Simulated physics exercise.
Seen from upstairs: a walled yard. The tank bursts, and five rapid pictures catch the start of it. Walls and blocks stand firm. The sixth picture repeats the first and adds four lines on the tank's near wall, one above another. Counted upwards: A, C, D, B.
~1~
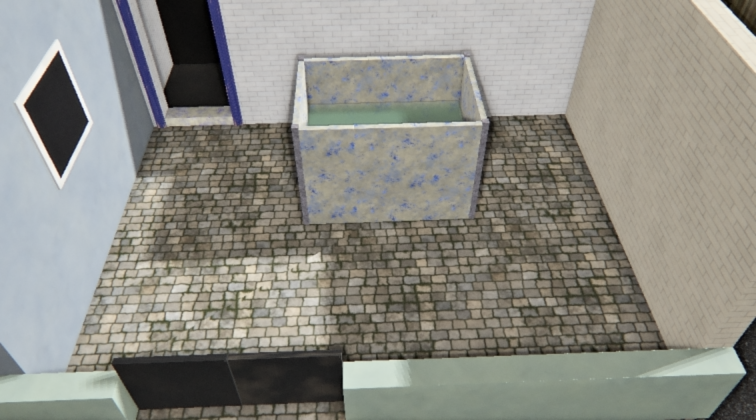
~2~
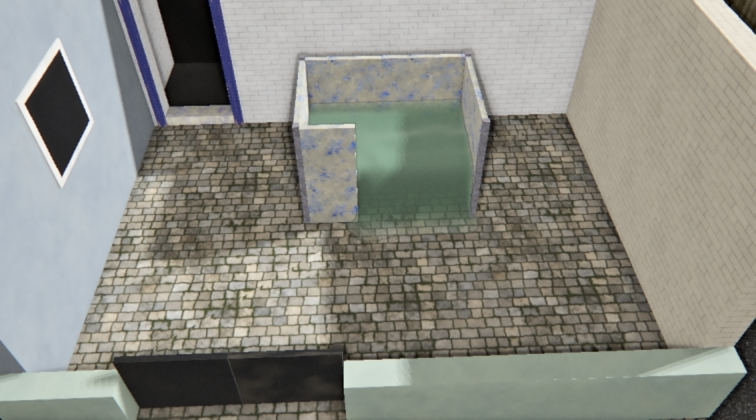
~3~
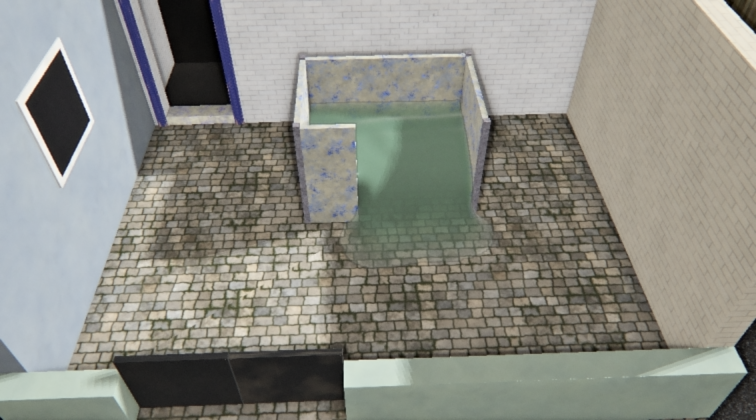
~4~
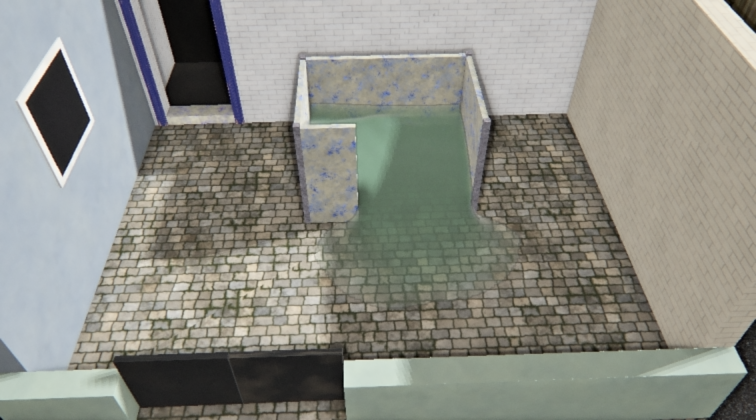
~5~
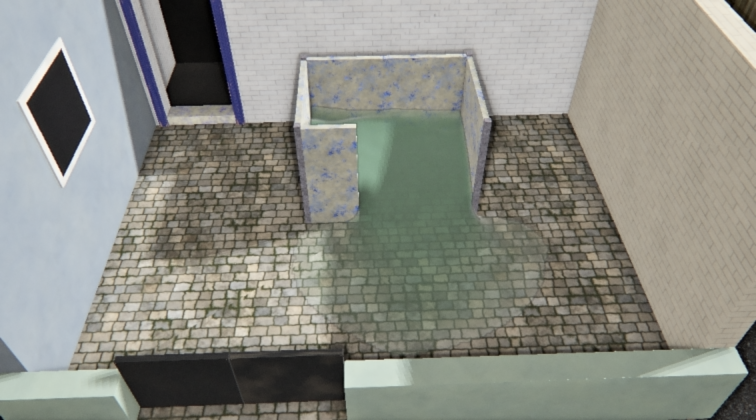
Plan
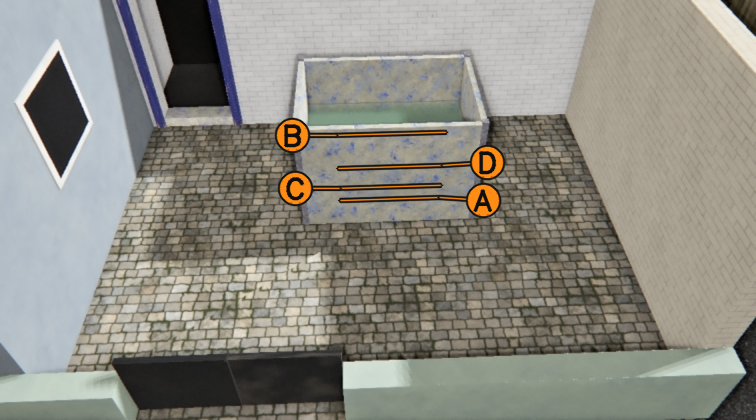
Greenish water sits in a stone-coloured tank with blue blotches, set against the white brick back wall of a cobbled yard seen from above. A blue-framed doorway stands at the back left, a pale blue wall with a diamond window at left, a beige wall at right, and a dark gate in the low pale-green front wall. Most of the tank's front panel disappears, and water spreads forward over the cobbles in a widening, thinning sheet while the camera stays still.
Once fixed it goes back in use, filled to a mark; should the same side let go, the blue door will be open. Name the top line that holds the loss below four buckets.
Choose D.
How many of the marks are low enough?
Three.
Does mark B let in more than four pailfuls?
Yes, that goes wrong.
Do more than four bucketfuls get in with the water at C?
No.
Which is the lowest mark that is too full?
B.
On the marked copy, A at (390, 199); B at (391, 133); C at (390, 186); D at (390, 166); from the bottom up A, C, D, B.
With A, nothing gets over.
With B, about 13 bucketfuls get in.
With C, nothing gets over.
With D, a bucket or two gets in.
